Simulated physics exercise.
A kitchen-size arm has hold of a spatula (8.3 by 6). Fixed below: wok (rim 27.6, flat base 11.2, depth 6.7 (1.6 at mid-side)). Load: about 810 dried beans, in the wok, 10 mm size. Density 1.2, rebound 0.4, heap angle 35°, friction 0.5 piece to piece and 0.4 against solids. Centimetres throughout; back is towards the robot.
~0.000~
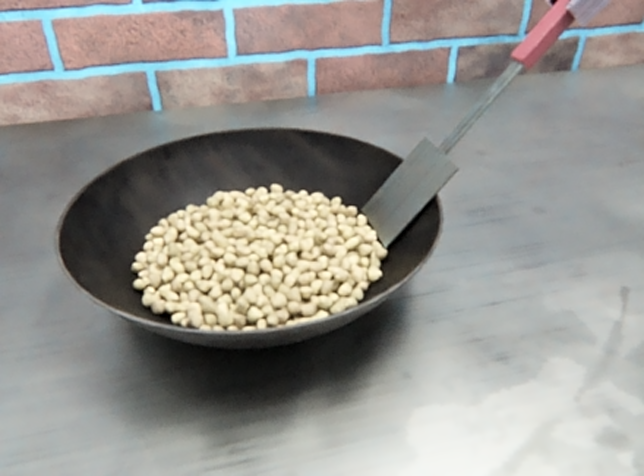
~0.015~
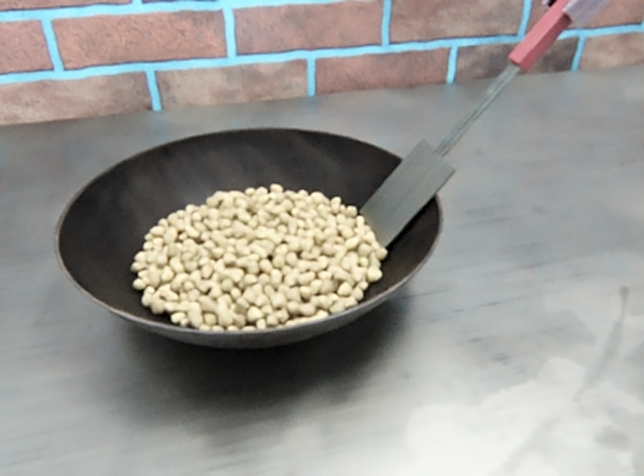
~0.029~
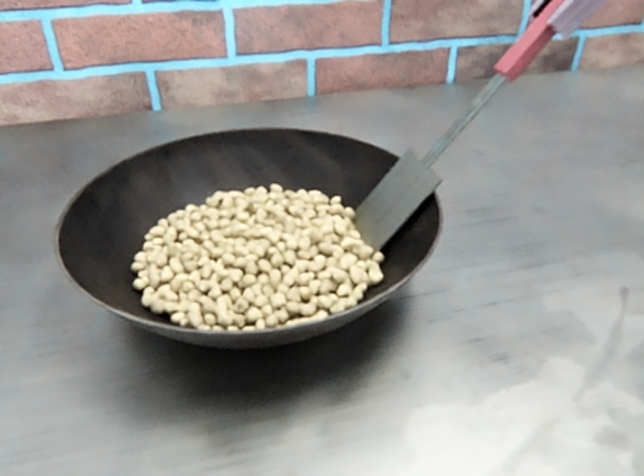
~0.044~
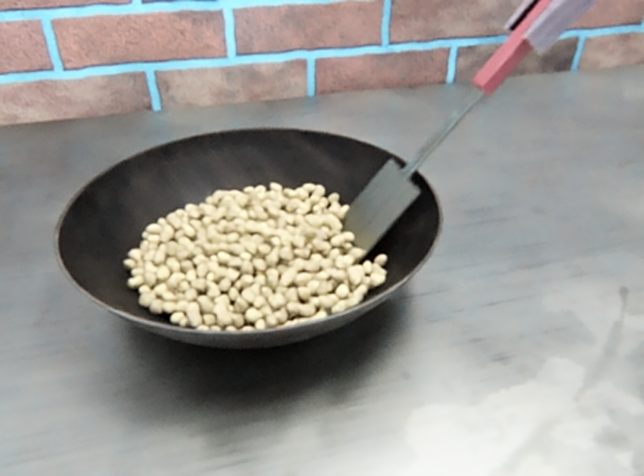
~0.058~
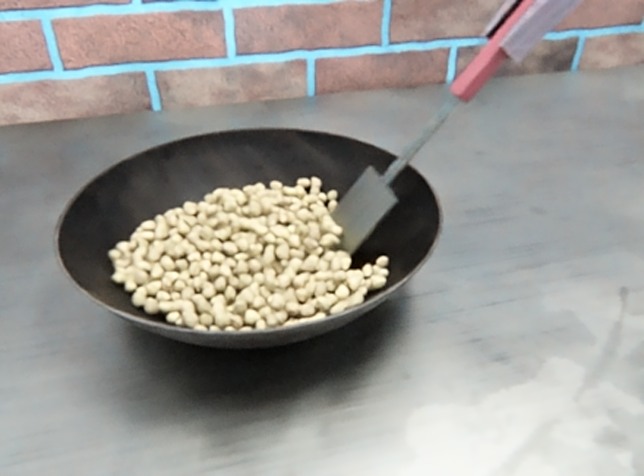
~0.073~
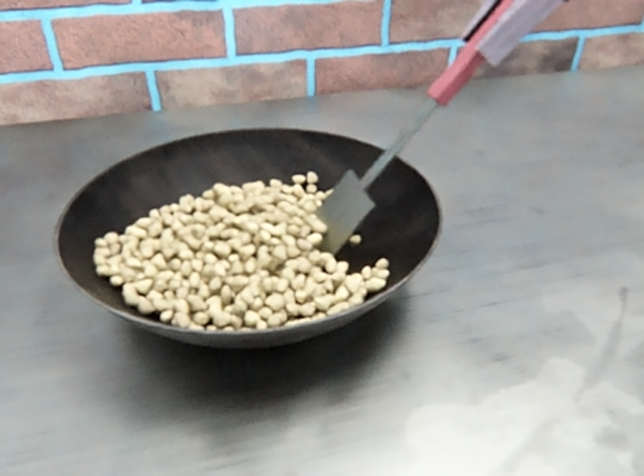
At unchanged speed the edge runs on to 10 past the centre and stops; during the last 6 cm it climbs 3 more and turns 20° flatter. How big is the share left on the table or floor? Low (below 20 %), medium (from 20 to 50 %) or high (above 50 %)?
On the table or floor the share is medium, from 20 to 50 %.
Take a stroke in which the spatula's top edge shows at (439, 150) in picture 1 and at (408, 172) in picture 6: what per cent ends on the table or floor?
About 10 per cent.
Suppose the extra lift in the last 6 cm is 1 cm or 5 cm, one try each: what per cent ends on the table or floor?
Some 30 and 25 per cent.
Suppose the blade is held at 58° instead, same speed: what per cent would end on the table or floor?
In that case some 30 per cent.
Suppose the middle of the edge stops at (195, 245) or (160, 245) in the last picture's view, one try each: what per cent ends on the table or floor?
Some 0 and 15 per cent.
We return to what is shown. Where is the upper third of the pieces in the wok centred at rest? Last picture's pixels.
Near (184, 257).
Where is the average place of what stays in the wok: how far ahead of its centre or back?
Some 2.5 cm ahead.
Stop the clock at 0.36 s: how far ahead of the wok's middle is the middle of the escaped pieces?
About 22 cm.
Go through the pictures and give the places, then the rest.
The first frame shows spatula top edge at (442, 151), sloping 50°; upper third of the load around (263, 245), from x 140 to 380, top at y 190; 809 in the wok.
The second frame shows spatula top edge at (439, 153), sloping 50°; upper third of the load around (262, 245), from x 140 to 380, top at y 190.
The third frame shows spatula top edge at (426, 163), sloping 50°; upper third of the load around (262, 245), from x 135 to 380, top at y 190.
The fourth frame shows spatula top edge at (405, 175), sloping 50°; upper third of the load around (259, 242), from x 130 to 380, top at y 190.
The fifth frame shows spatula top edge at (383, 183), sloping 50°; upper third of the load around (247, 243), from x 115 to 380, top at y 185.
The sixth frame shows spatula top edge at (362, 187), sloping 50°; upper third of the load around (236, 242), from x 100 to 380, top at y 180; 809 in the wok.
After 0.11 s, sloping 50°, highest piece 7 above the table; 809 in the wok.
After 0.14 s, sloping 45°, highest piece 9 above the table; 808 in the wok, 1 on the blade or in flight.
After 0.36 s, sloping 30°, highest piece 23 above the table; 586 in the wok, 56 on the table or floor, 167 on the blade or in flight.
After 1.41 s, sloping 30°, highest piece 7 above the table; 585 in the wok, 224 on the table or floor.
At rest, 585 in the wok, 224 on the table or floor. That is 28 % on the table or floor.
